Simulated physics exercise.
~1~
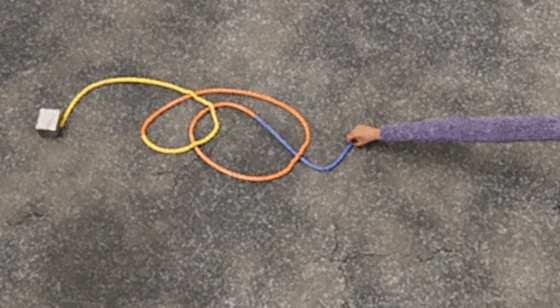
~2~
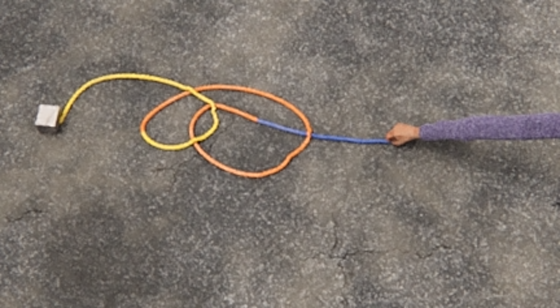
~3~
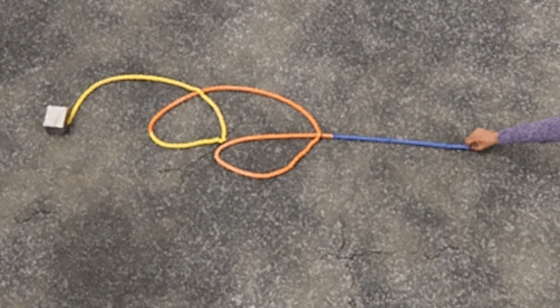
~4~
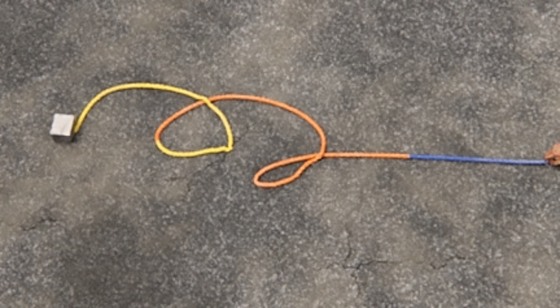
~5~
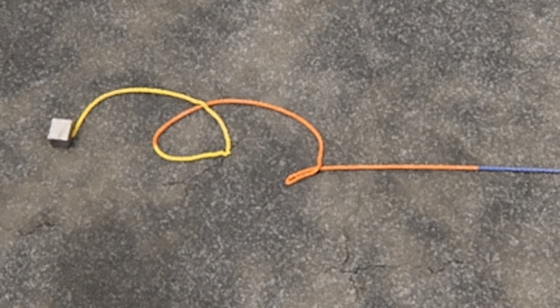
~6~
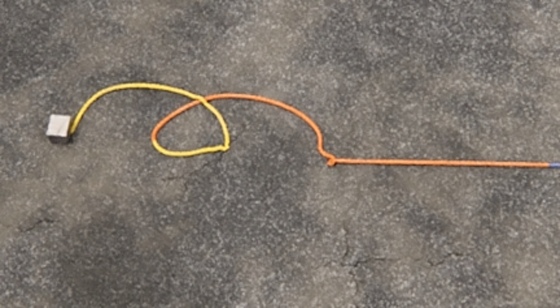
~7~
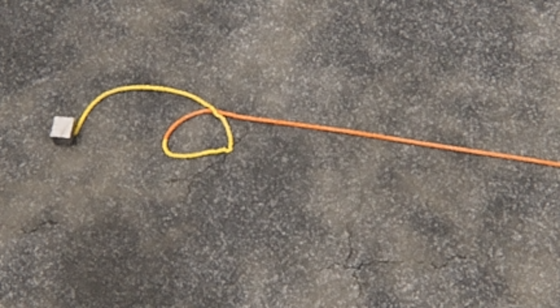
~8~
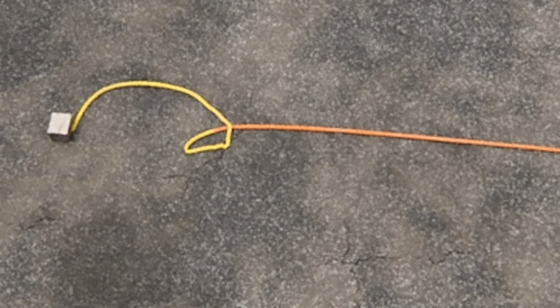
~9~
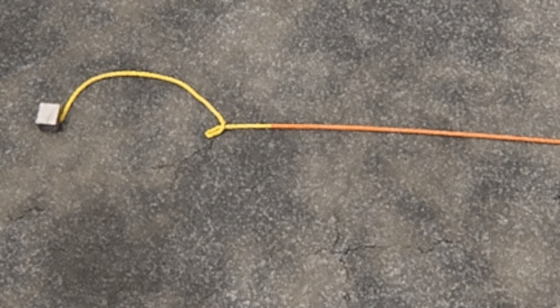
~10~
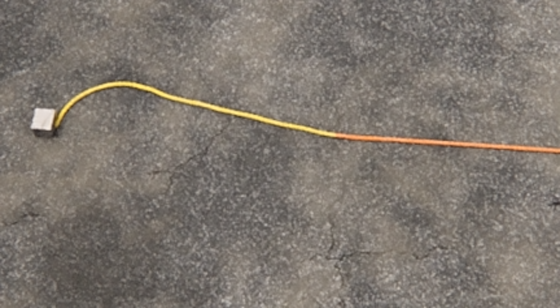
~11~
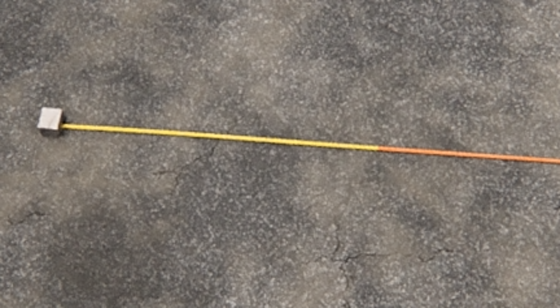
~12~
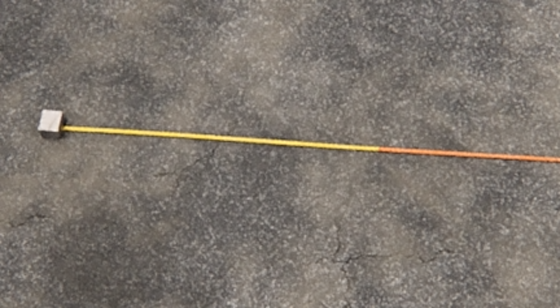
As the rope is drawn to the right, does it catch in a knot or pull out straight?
It pulls out straight. The loops close up and slip free one after another, leaving a straight line with no knot in view.
